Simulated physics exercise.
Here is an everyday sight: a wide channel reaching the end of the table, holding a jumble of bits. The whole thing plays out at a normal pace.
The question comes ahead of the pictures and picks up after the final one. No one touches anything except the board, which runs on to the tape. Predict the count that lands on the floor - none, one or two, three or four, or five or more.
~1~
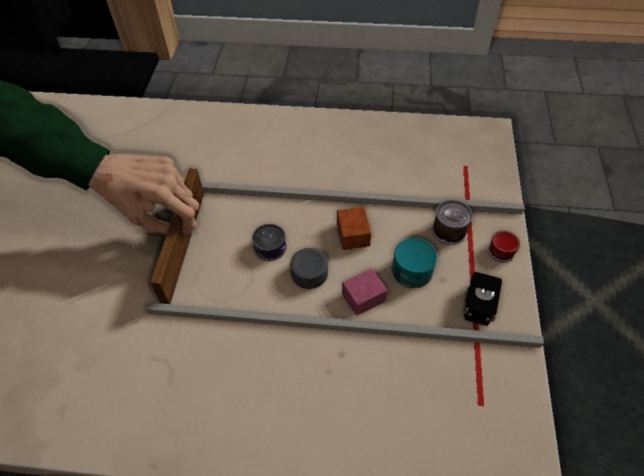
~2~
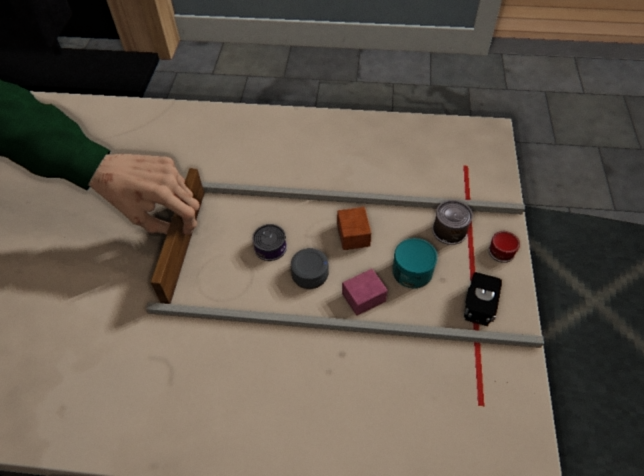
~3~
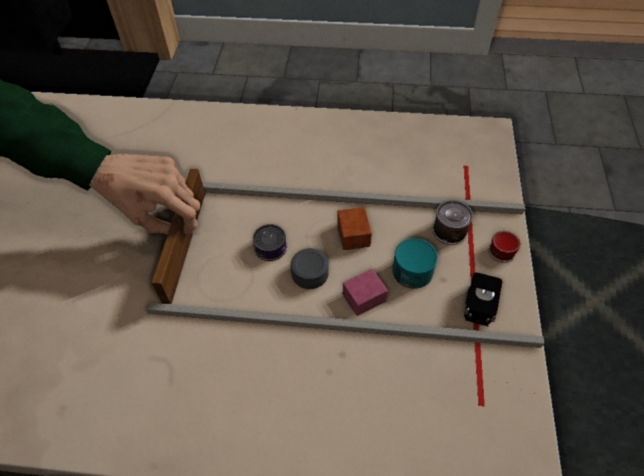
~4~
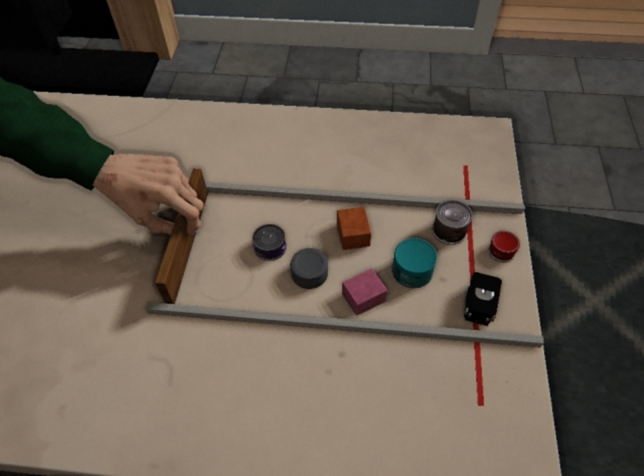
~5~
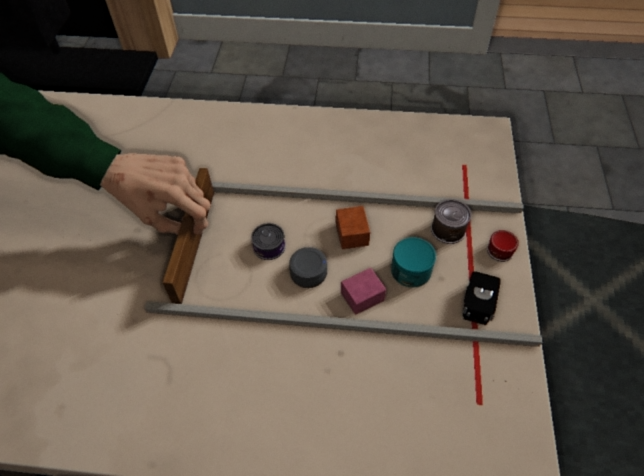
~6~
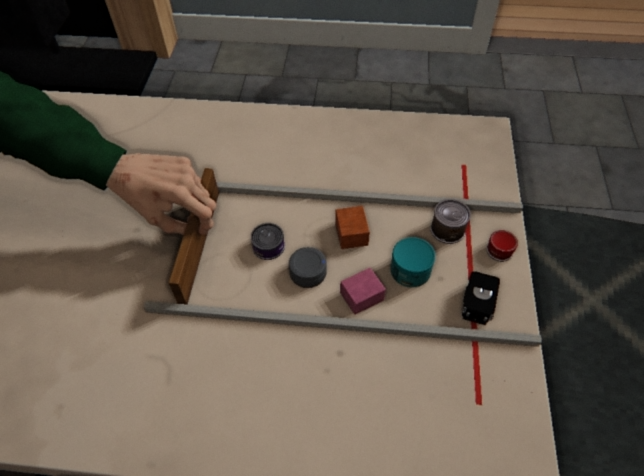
The count on the floor is one or two.
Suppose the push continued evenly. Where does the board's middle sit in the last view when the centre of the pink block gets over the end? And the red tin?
The pink block puts it at (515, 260), the red tin at (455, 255).
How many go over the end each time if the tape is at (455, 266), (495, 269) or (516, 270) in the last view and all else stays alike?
In that order 0, 4 and 8.
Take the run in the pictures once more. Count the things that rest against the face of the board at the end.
At rest, 4 are in contact.
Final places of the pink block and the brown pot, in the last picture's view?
Around (494, 316), then around (524, 226).
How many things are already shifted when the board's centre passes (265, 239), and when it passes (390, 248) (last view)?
Tally: 1; 5.
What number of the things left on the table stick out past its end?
Tally: 3.
Soon after, none off yet; red tin at rest near (502, 246); black case at rest near (480, 299); brown pot at rest near (450, 222).
Then, none off yet; red tin at rest near (502, 246); black case at rest near (483, 301); brown pot moved about its own width near (473, 223).
By the end, the number that fall off is one or two; fallen, red tin.
